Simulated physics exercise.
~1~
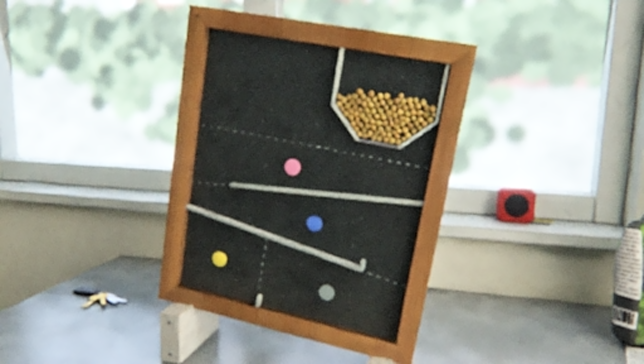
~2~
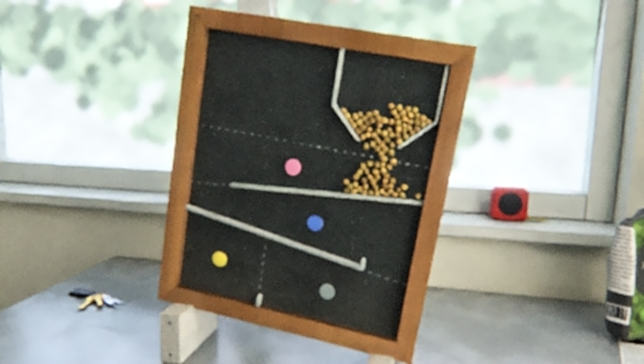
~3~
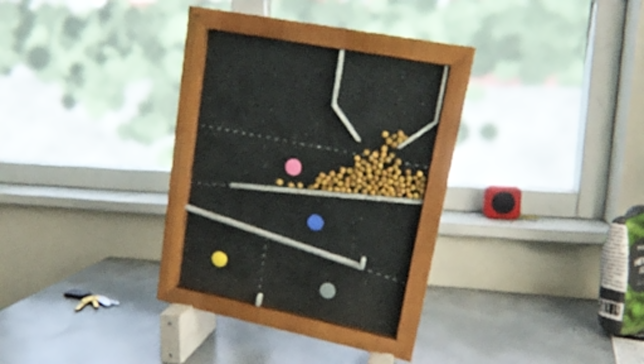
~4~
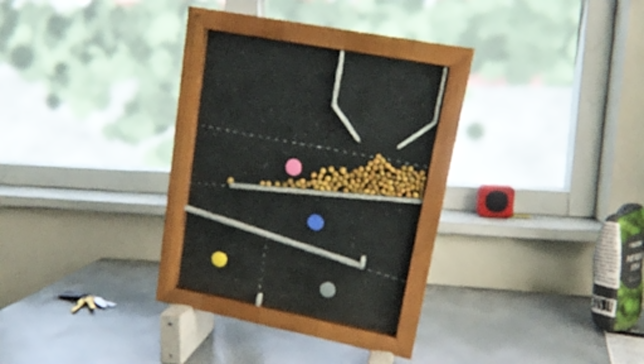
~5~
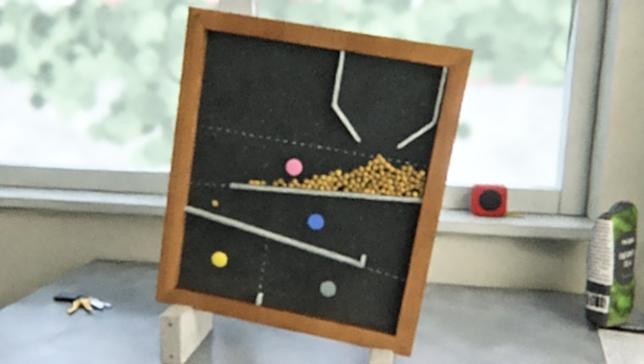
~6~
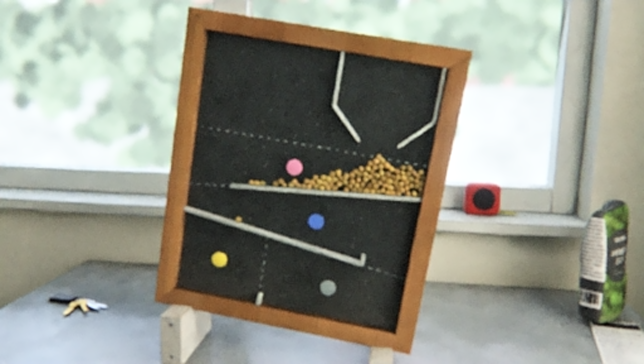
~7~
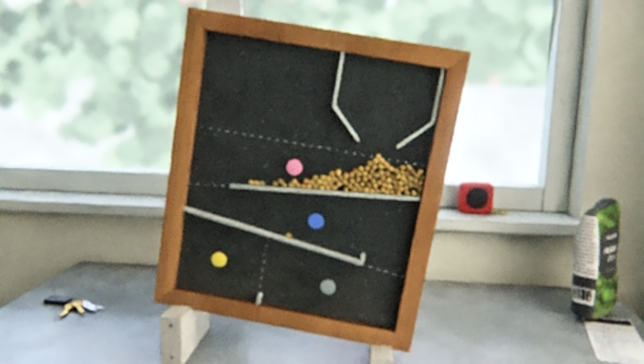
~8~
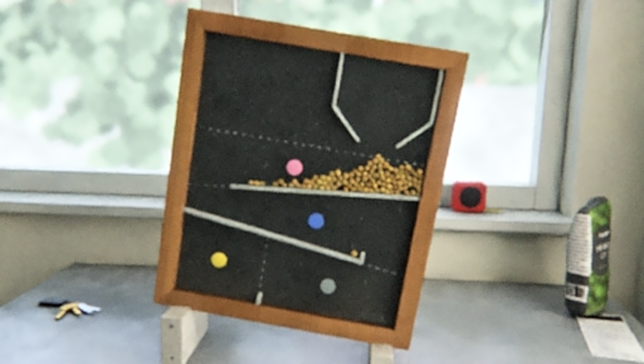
Upright wood-framed case with beads pouring from a hopper onto a ledge, a couple rolling down a ramp, nearly all staying by pink.
